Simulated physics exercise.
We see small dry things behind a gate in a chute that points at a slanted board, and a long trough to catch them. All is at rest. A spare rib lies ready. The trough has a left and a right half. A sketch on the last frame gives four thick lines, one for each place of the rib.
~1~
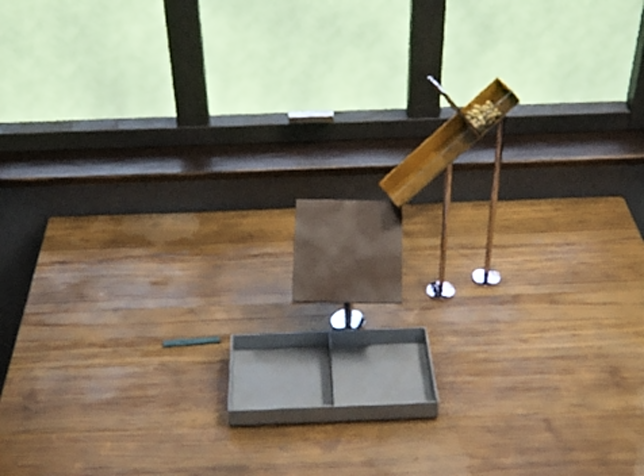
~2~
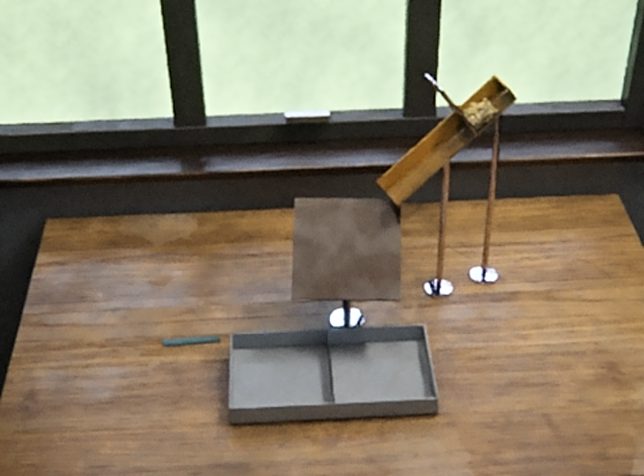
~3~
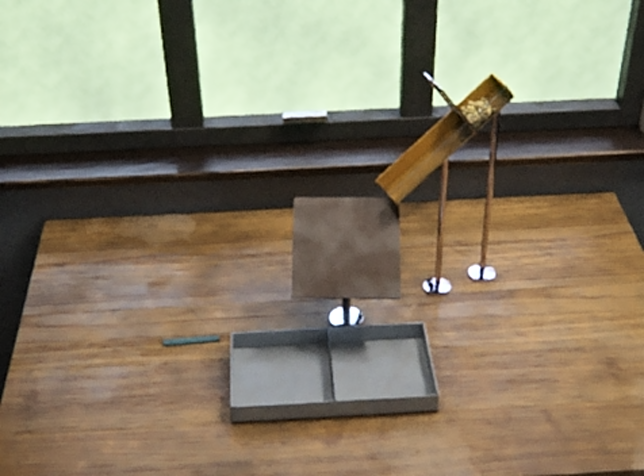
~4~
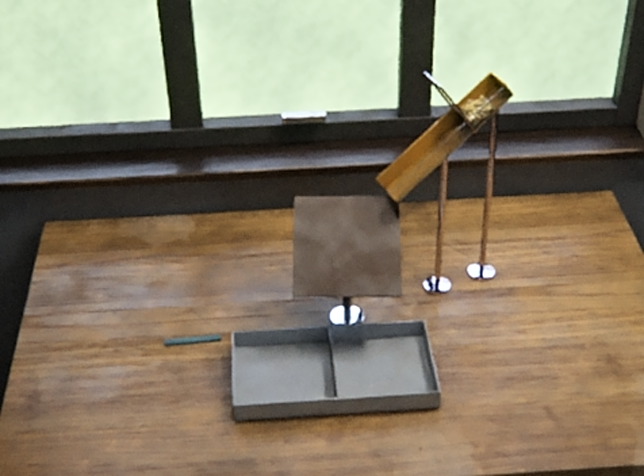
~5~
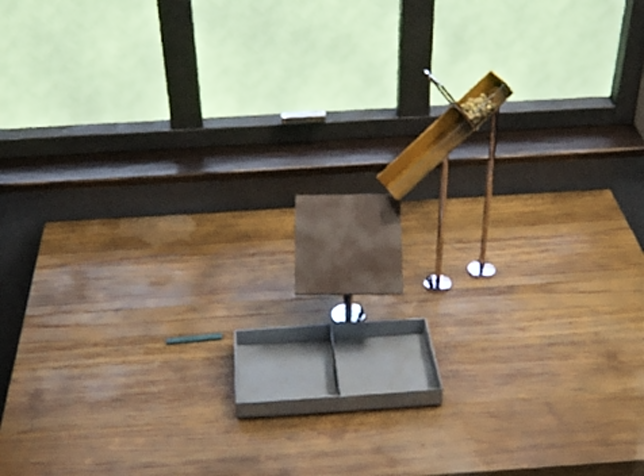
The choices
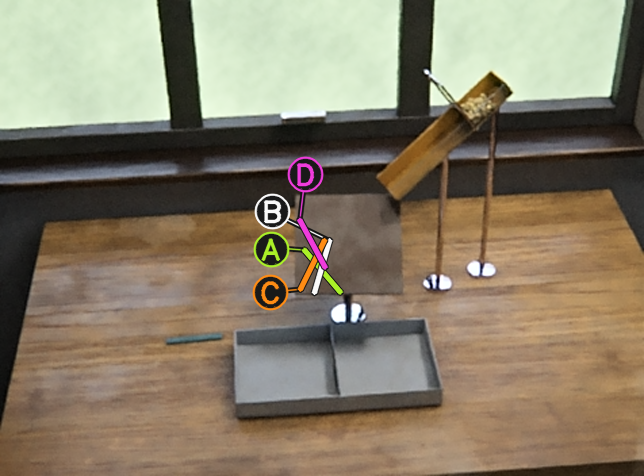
A wooden table holds a divided tray, a slanted board and a loaded chute, all still.
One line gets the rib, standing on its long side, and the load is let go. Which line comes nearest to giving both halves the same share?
D.
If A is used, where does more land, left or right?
More lands on the right.
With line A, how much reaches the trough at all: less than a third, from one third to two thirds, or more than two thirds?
It is more than two thirds.
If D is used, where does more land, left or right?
The left half.
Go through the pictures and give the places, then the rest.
The first frame shows load behind the gate near (480, 115), soya beans; lip of the chute near (394, 201), sloping fairly steeply.
The second frame shows middle of the board near (347, 248), tilted fairly steeply; middle of its low edge near (346, 300); of its high edge near (348, 199).
The third frame shows front corners of the trough near (231, 407) and (438, 395); front end of its middle wall near (335, 401); gate still shut near (458, 112).
The fourth frame shows middle of the load near (474, 109); lip near (391, 196).
The fifth frame shows middle of the load near (475, 107); lip near (392, 194).
On the marked copy, line A from (304, 250) to (340, 292); line B from (329, 240) to (314, 292); line C from (324, 240) to (300, 289); line D from (299, 220) to (325, 267).
With A, of what is caught, a small share in the left half, all but a few in the right.
With B, of what is caught, all but a few in the left half, a small share in the right.
With C, of what is caught, all but a few in the left half, a small share in the right.
With D, of what is caught, close to two thirds in the left half, close to a third in the right.
